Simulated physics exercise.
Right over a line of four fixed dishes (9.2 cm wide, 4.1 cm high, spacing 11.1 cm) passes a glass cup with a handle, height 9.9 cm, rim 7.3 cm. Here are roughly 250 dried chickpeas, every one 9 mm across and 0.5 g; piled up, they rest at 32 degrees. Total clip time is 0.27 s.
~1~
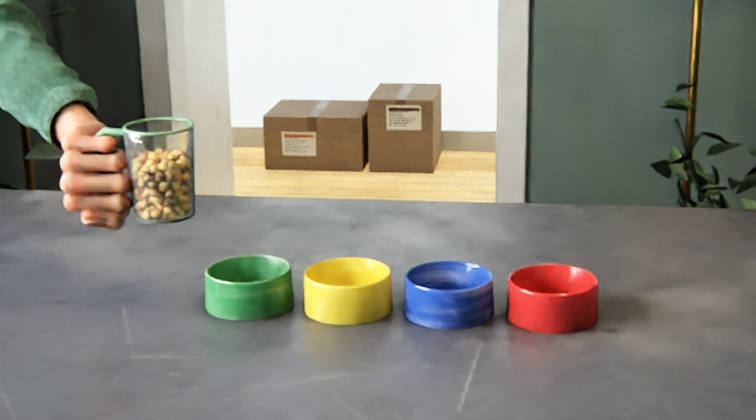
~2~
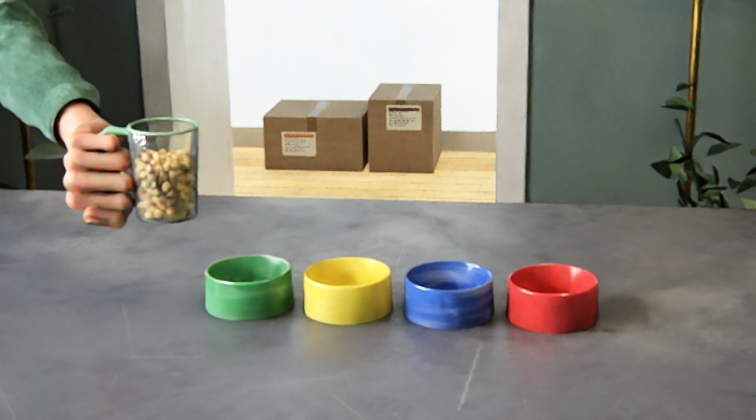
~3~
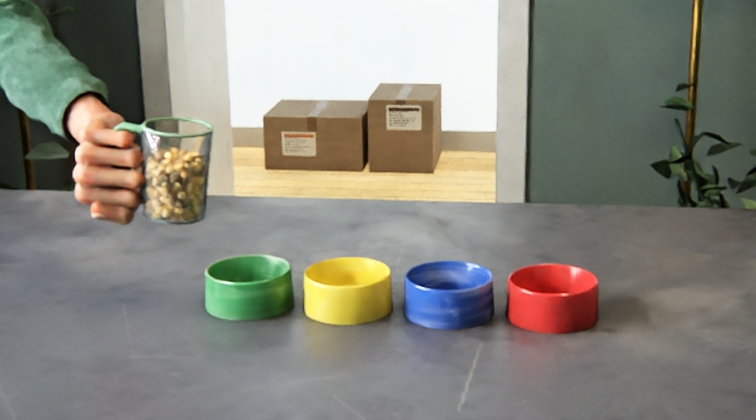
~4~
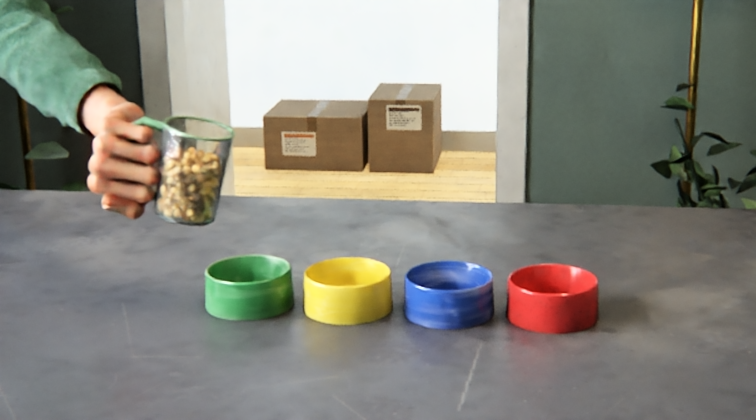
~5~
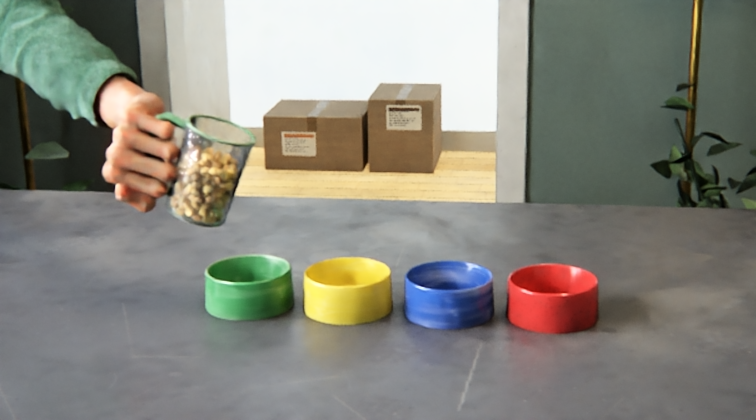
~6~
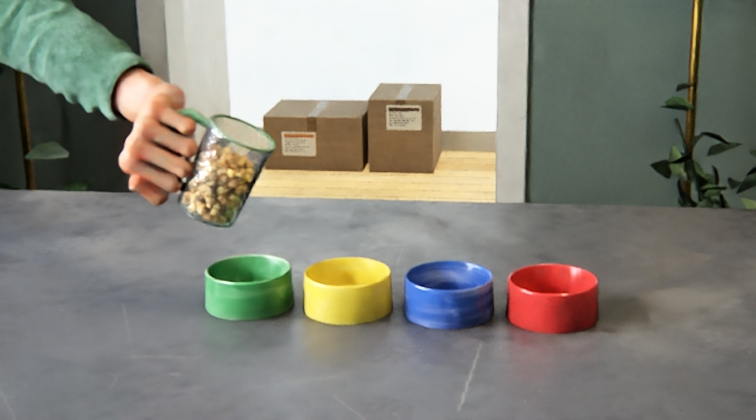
At a gray table with green, yellow, blue and red dishes in a row, a hand held a glass cup of chickpeas by its handle, then moved it slightly right while tilting it rightward.
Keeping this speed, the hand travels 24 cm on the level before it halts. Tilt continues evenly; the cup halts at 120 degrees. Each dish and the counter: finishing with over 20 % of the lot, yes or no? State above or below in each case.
In each case: Red below, blue above, green below, yellow below, counter below.
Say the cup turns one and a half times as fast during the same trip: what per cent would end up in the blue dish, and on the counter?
Blue: 90, counter: 10.
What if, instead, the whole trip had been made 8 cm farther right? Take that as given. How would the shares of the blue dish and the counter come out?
Shares would be blue 0 and counter 40.
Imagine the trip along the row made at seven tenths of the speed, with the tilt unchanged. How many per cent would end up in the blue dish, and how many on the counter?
Then the blue dish gets 100 and the counter 0.
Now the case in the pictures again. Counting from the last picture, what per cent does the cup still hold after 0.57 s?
Close to 95 % of the load.
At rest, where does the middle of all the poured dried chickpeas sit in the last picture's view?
In the last view, approximately (449, 291).
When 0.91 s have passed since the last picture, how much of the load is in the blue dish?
Estimate: Near 70 %.
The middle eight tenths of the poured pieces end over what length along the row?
Close to 5 centimetres along the dishes.
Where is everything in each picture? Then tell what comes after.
Cup at (162, 171), tilt 0 degrees, lip at (191, 127), moved 0.0 cm; middle of the pieces at (167, 186); green dish at (248, 269); yellow dish at (347, 273); blue dish at (449, 276); red dish at (553, 280), in the first frame.
Cup at (165, 171), tilt 2 degrees, lip at (196, 128), moved 0.4 cm; middle of the pieces at (170, 186), in the second frame.
Cup at (176, 171), tilt 6 degrees, lip at (211, 131), moved 1.6 cm; middle of the pieces at (180, 187), in the third frame.
Cup at (192, 171), tilt 13 degrees, lip at (232, 137), moved 3.4 cm; middle of the pieces at (193, 187), in the fourth frame.
Cup at (208, 172), tilt 20 degrees, lip at (253, 142), moved 5.2 cm; middle of the pieces at (208, 187), in the fifth frame.
Cup at (224, 172), tilt 27 degrees, lip at (273, 149), moved 7.0 cm; middle of the pieces at (222, 187); green dish at (248, 269); yellow dish at (347, 273); blue dish at (449, 276); red dish at (553, 280), in the sixth frame.
Then, 0.34 s after the last picture, tilt 72 degrees; cup holds 100 %.
Then, 0.57 s after the last picture, tilt 103 degrees; cup holds 95 %.
Then, 0.91 s after the last picture, tilt 120 degrees; cup holds 25 %, blue 70 %.
In the end, red 0 %, blue 100 %, green 0 %, yellow 0 %, counter 0 %.
